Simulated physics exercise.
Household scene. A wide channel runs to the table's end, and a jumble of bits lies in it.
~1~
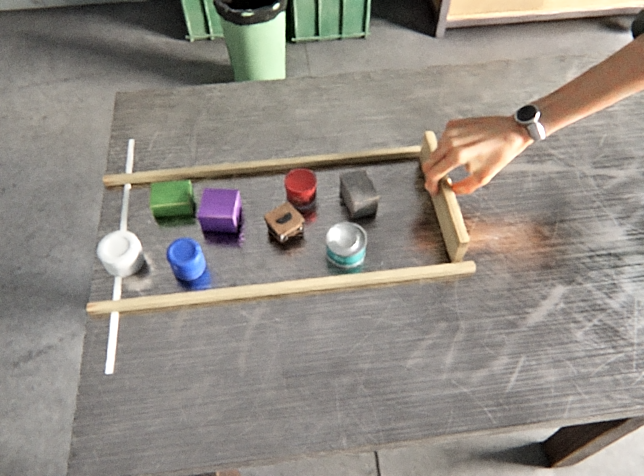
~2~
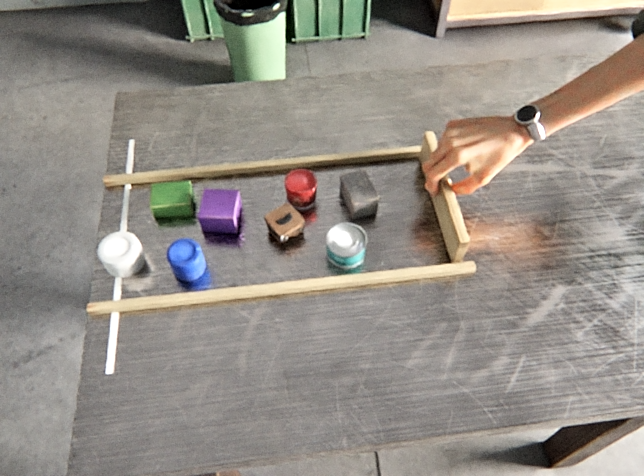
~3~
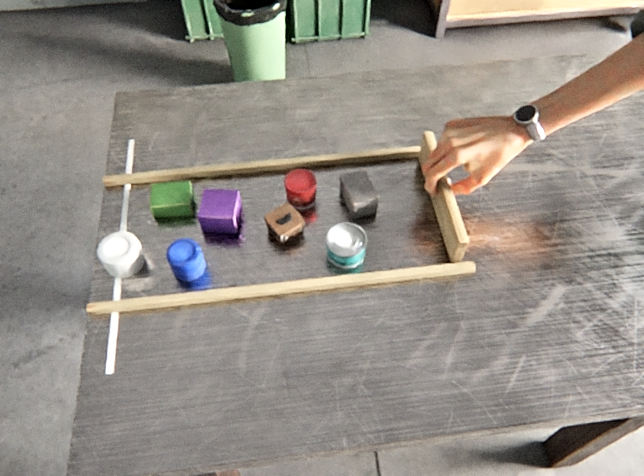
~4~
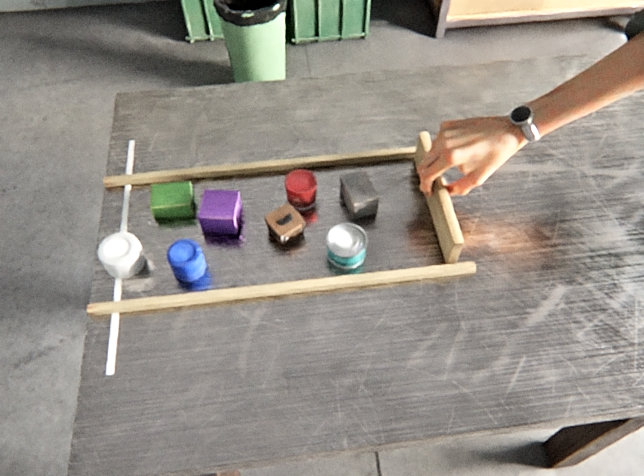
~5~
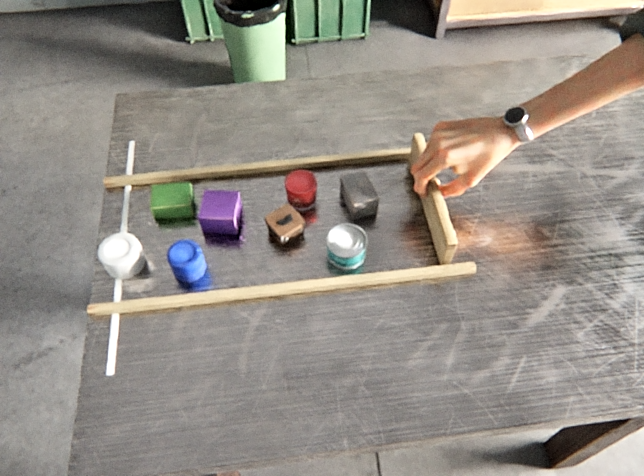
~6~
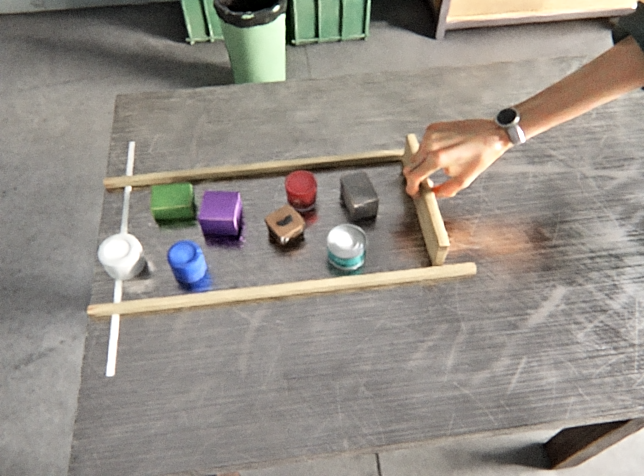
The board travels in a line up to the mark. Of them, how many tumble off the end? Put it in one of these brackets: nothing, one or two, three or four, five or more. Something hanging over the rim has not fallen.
Bracket: Five or more.
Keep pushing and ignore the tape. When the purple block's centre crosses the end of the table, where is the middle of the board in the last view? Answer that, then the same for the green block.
The middle is at (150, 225) when it's the purple block, and at (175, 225) when it's the green block.
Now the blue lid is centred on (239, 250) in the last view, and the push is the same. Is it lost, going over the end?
I reckon it falls away.
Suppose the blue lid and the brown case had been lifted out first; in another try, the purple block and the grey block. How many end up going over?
The number fallen is 4, and in the other try 3.
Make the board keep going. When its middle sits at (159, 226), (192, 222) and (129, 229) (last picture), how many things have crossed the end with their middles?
Taking the three positions in turn, the counts come to 2, 0 and 5.
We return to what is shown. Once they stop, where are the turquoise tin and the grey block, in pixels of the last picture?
In order, first (94, 286), then (107, 219).
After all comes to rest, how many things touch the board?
Count recorded: 2.
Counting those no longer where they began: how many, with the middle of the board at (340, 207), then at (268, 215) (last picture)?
At first I count 3, and then 6.
Early on, none off yet; white lid at rest near (122, 257); green block at rest near (173, 201); blue lid at rest near (187, 262).
A while later, none off yet; white lid at rest near (122, 257); green block travelled a little near (161, 203); blue lid at rest near (187, 262).
Further along, none off yet; white lid travelled about its own width near (93, 257); green block travelled well along near (102, 197); blue lid travelled well along near (117, 275).
Finally, the number that fall off is five or more; lost, red tin, brown case, purple block, blue lid, green block and white lid.
